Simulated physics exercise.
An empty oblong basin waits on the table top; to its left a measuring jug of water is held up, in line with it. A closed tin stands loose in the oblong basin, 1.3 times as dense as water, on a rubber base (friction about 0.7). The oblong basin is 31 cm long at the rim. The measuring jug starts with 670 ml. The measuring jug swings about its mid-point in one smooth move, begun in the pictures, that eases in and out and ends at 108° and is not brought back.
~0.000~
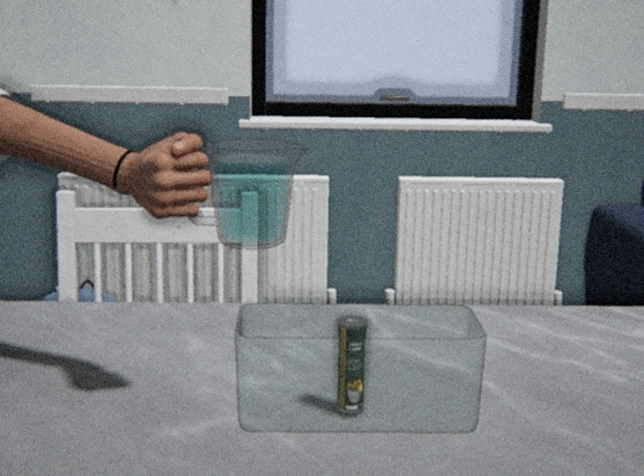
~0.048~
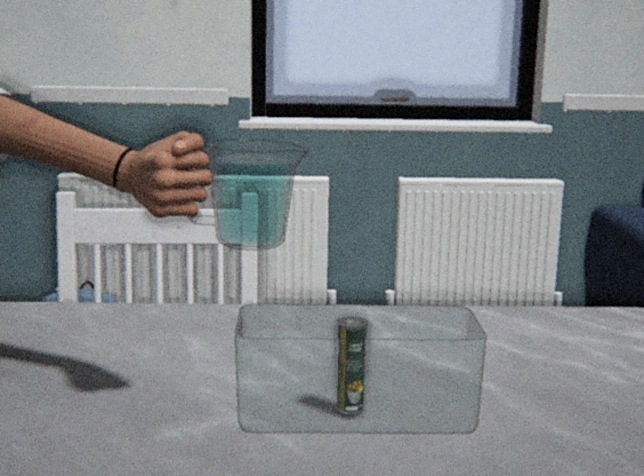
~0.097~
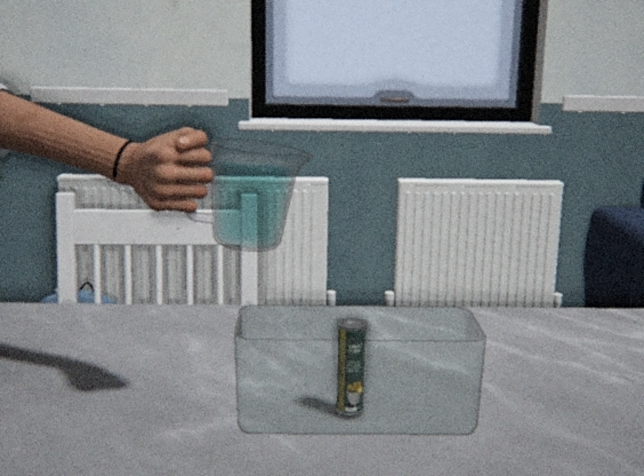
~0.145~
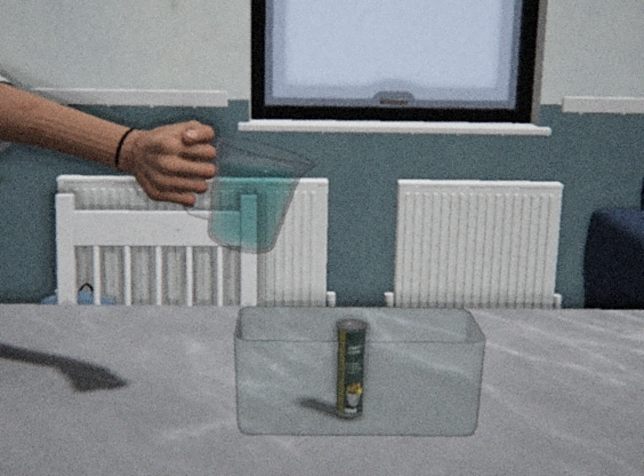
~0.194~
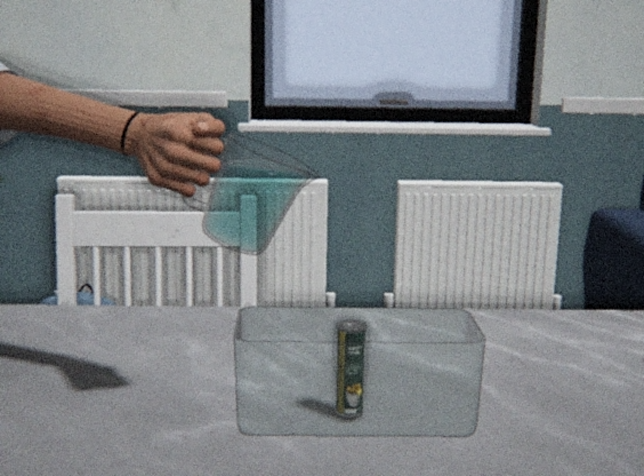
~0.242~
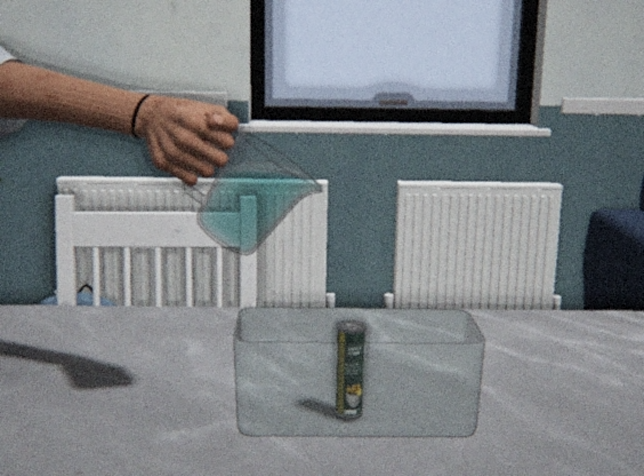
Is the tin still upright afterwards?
The tin topples.
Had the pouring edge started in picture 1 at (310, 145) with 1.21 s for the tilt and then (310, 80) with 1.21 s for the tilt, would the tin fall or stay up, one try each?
First it remains upright; then it remains upright.
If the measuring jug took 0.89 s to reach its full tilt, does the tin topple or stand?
Then it stays up.
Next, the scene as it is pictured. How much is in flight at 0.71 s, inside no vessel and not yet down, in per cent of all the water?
About 16 per cent.
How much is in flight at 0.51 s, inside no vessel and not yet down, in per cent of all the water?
Some 32 per cent.
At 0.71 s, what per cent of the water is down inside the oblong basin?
About 76 per cent.
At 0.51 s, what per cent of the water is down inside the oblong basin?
About 18 per cent.
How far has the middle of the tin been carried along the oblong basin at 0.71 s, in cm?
About 0 cm.
Then, 0.51 s in, the tilt is 98° and 51 per cent is still to pour; the tin stands where it began.
Then, 0.71 s in, the tilt is 108° and 9 per cent is still to pour; the tin stands where it began.
Then, 0.92 s in, the tilt is 108° and 0 per cent is still to pour; the tin leans 28°.
Then, 1.14 s in, the tilt is 108° and 0 per cent is still to pour; the tin lies on its side.
Finally, the tin lies on its side.
